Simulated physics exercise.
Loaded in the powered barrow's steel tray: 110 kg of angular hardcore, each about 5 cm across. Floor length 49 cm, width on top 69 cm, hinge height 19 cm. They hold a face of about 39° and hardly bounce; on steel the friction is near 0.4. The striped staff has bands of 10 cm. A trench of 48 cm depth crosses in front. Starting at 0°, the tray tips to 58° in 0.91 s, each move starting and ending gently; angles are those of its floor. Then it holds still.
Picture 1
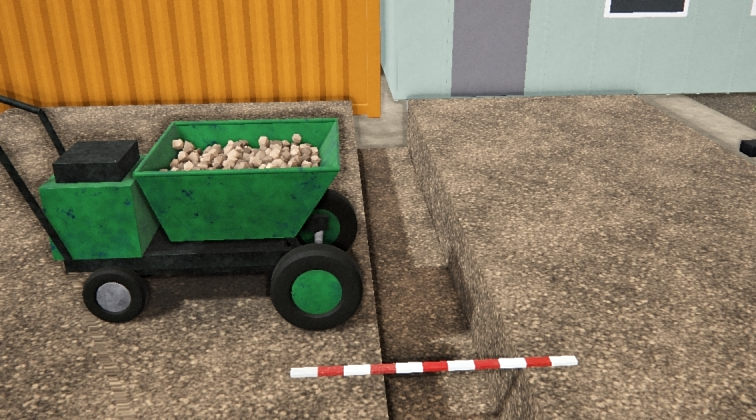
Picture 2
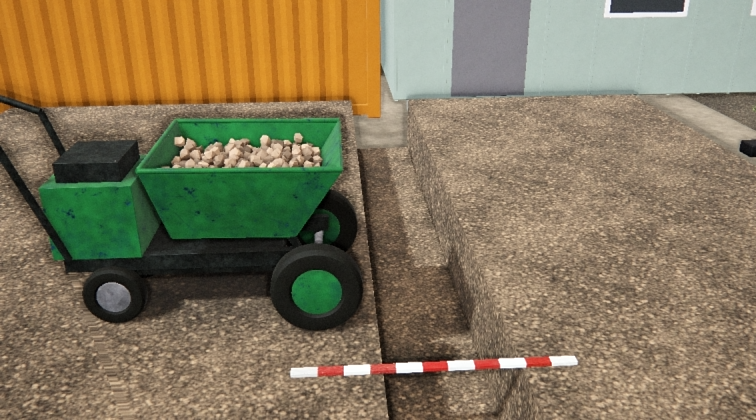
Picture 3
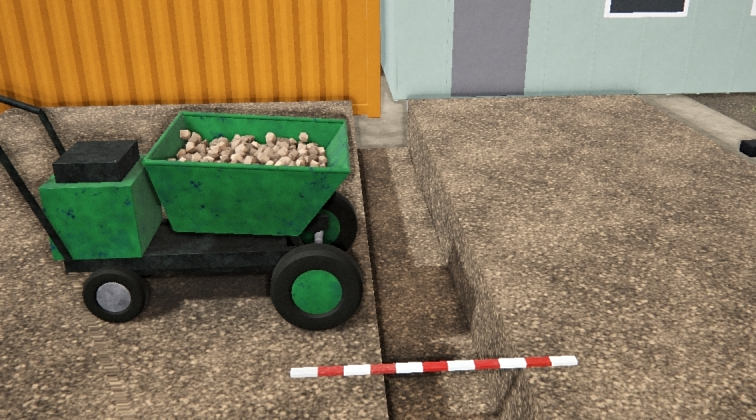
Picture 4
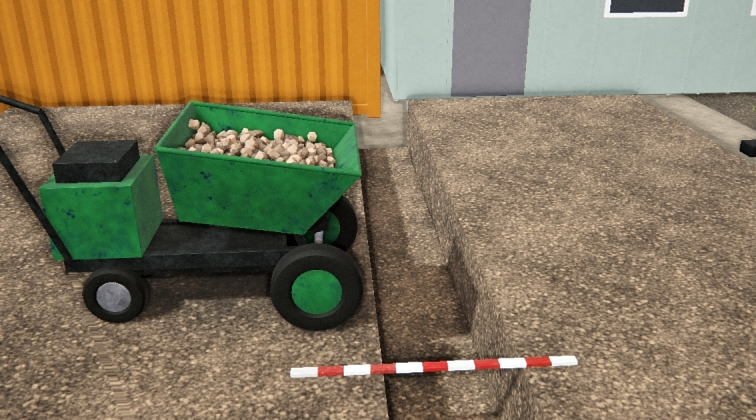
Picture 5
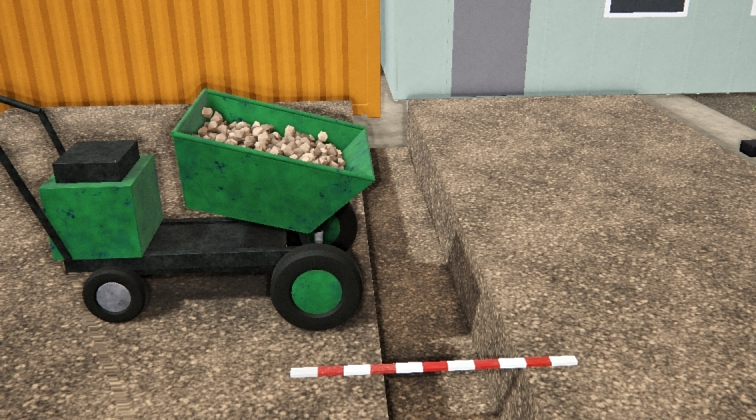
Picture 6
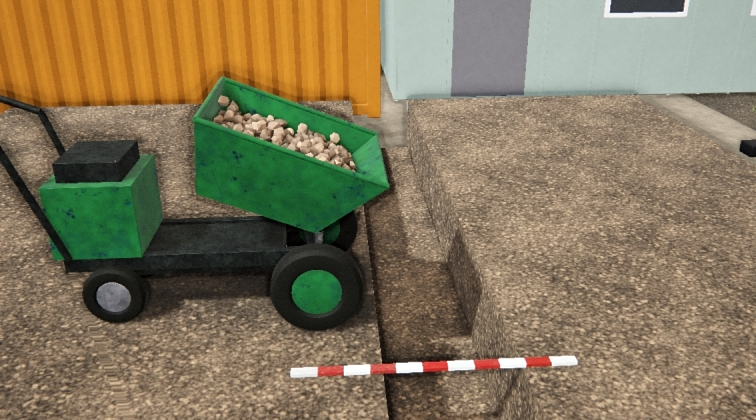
A green tray of pale stones on a wheeled barrow tilts steadily toward the right.
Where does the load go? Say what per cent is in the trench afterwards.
Roughly 17 per cent ends in the trench.
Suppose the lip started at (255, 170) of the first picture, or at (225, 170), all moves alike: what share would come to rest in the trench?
First some 20, then 15 per cent.
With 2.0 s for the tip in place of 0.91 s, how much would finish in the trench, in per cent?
In that case some 5 per cent.
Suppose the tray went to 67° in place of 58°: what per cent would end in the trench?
Then about 35 per cent.
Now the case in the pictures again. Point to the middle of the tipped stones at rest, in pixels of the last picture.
Their middle is at about (467, 371).
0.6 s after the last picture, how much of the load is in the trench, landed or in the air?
About 0 per cent by then.
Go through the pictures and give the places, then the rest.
The first frame shows lip at (339, 169), floor tilted 0°, highest stones at (225, 152).
The second frame shows lip at (342, 170), floor tilted 1°, highest stones at (205, 149).
In the third frame, the tray is at 4°, its lip at (349, 171); the top of the load is at (211, 143).
The fourth frame shows lip at (361, 174), floor tilted 9°, highest stones at (216, 136).
In the fifth frame, the tray is at 15°, its lip at (374, 179); the top of the load is at (220, 125).
The sixth frame shows lip at (388, 187), floor tilted 22°, highest stones at (228, 114).
Then, 0.3 s after the last picture the floor is at 49°, 100 % in the tray; the foremost stones are at (400, 199).
Then, 0.6 s after the last picture the floor is at 58°, 98 % in the tray, 2 % in the trench; the foremost stones are at (471, 253).
Then, 1.0 s after the last picture the floor is at 58°, 84 % in the tray, 13 % in the trench, 3 % past the trench; the foremost stones are at (528, 267).
Then, 2.9 s after the last picture the floor is at 58°, 79 % in the tray, 17 % in the trench, 3 % past the trench; the foremost stones are at (547, 264).
